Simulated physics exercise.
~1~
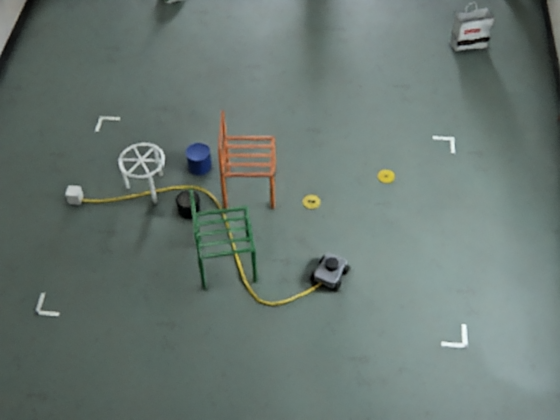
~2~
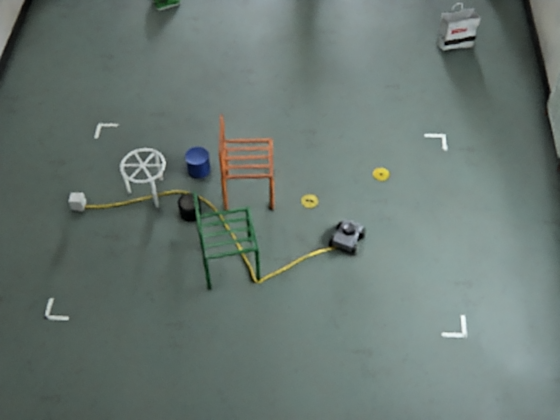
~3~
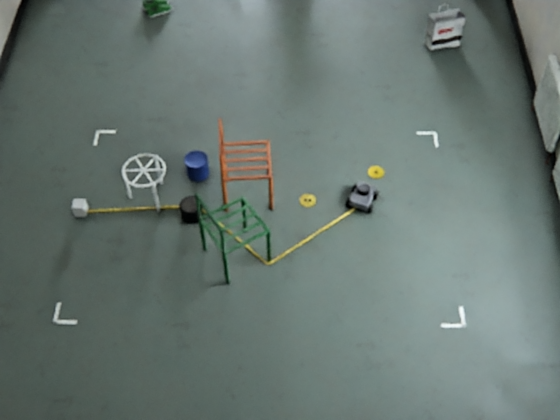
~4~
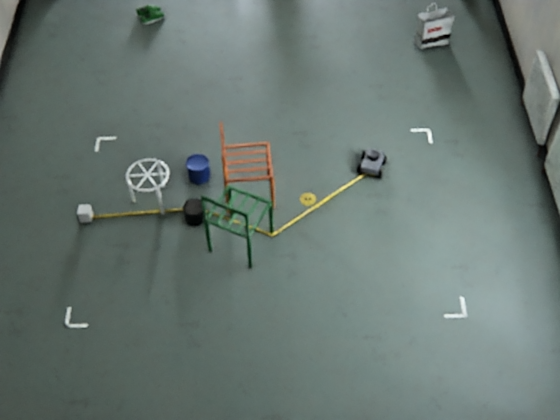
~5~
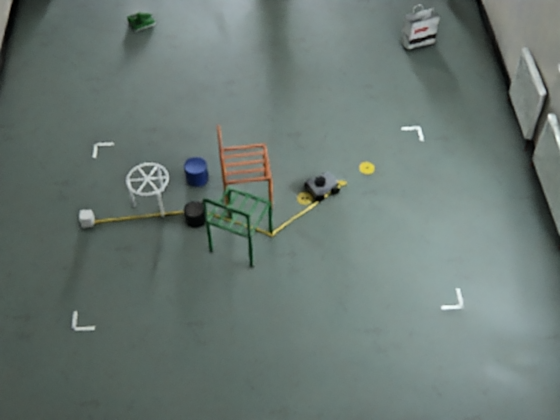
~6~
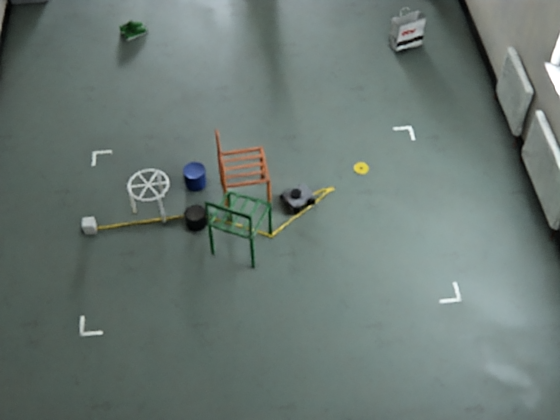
The small grey cart rolled up and to the right, pulling its yellow lead tight against the green chair and dragging the chair round beside the orange one, then turned back left and stopped near the chairs, the lead's cart end doubled back.
